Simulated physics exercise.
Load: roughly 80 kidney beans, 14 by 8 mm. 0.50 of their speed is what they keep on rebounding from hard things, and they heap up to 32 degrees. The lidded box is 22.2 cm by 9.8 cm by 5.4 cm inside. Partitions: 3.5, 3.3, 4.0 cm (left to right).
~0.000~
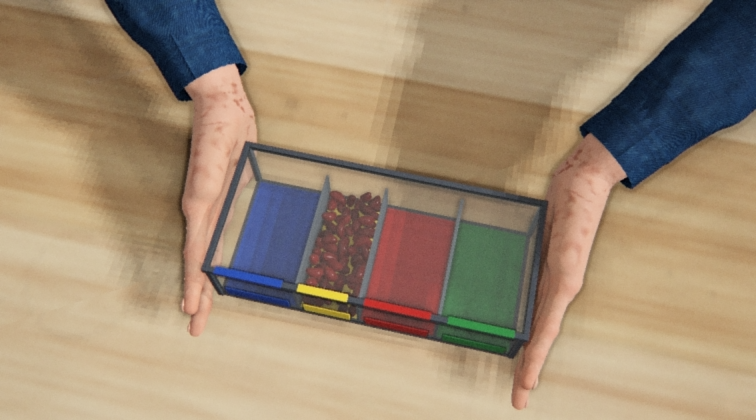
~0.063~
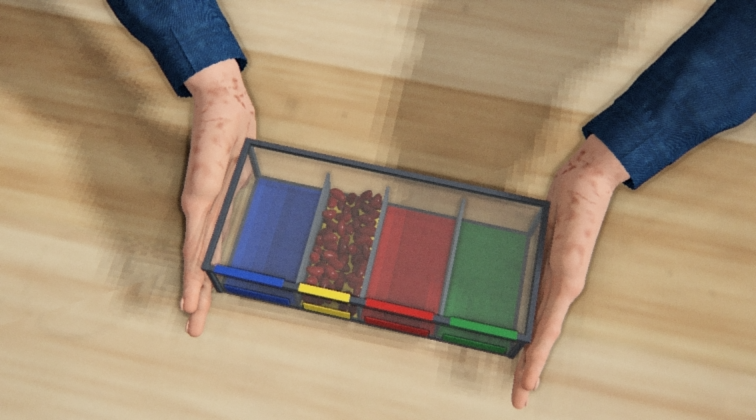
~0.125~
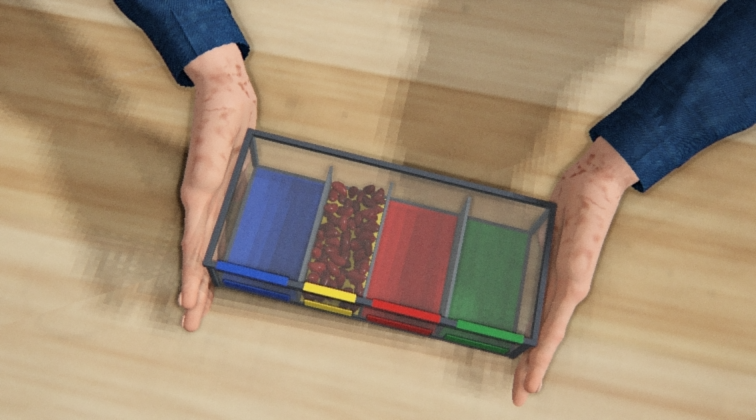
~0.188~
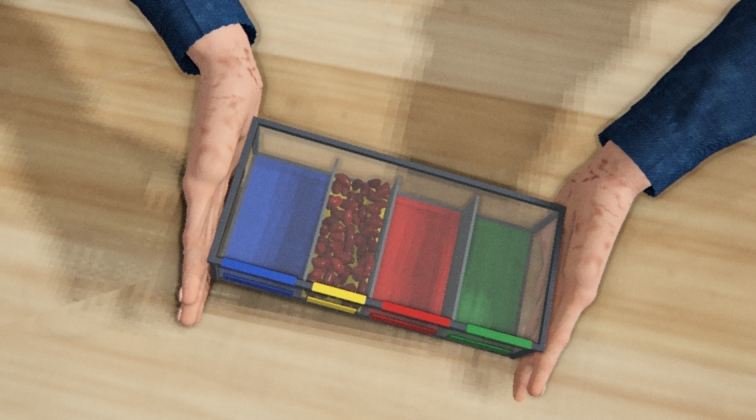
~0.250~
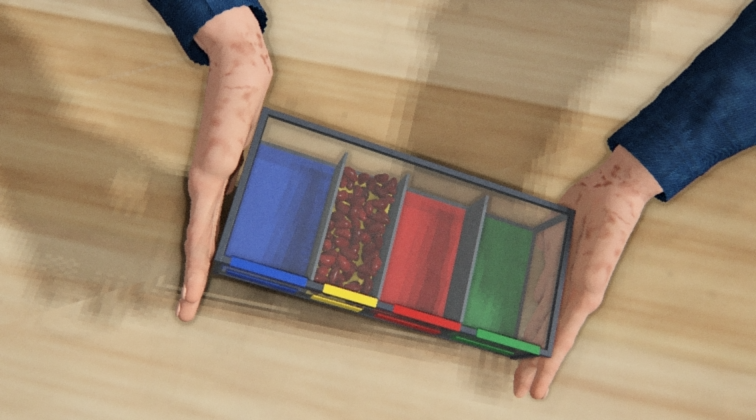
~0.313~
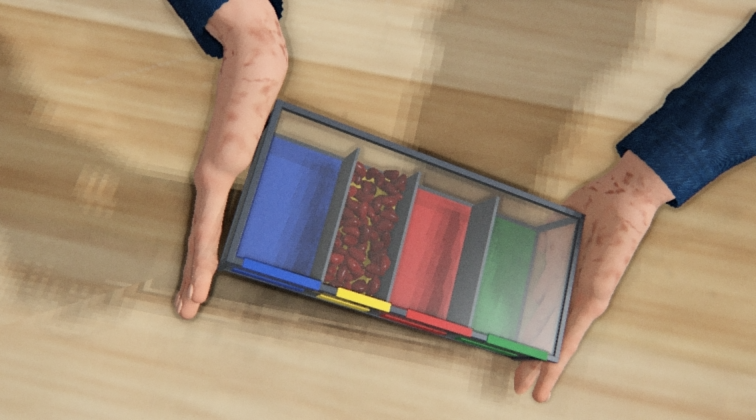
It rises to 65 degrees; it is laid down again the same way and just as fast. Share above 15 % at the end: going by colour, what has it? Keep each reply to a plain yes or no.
Here goes: Red compartment no; blue compartment no; green compartment no; yellow compartment yes.
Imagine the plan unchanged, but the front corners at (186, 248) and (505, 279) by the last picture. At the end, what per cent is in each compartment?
In the end red holds 0 %, blue holds 0 %, green holds 0 % and yellow holds 100 %.
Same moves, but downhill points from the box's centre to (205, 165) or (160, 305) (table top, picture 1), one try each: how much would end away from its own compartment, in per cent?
That would be close to 0 per cent and then close to 0 per cent.
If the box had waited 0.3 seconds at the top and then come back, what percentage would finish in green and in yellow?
In that case green keeps 0% and yellow keeps 95%.
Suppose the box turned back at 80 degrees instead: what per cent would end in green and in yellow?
In per cent, green 10 and yellow 70.
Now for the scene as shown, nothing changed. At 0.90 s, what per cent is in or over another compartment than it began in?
Roughly 0 per cent.
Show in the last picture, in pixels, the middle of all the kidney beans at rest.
About (350, 269).
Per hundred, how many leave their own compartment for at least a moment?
5 per cent or so.
Then, at 0.90 s, tilt 61 degrees; yellow 100 %.
After 1.29 s, tilt 25 degrees; red 5 %, yellow 95 %.
Then, at 1.76 s, tilt 0 degrees; red 5 %, yellow 95 %.
At rest (2.1 s), red 5 %, blue 0 %, green 0 %, yellow 95 %.
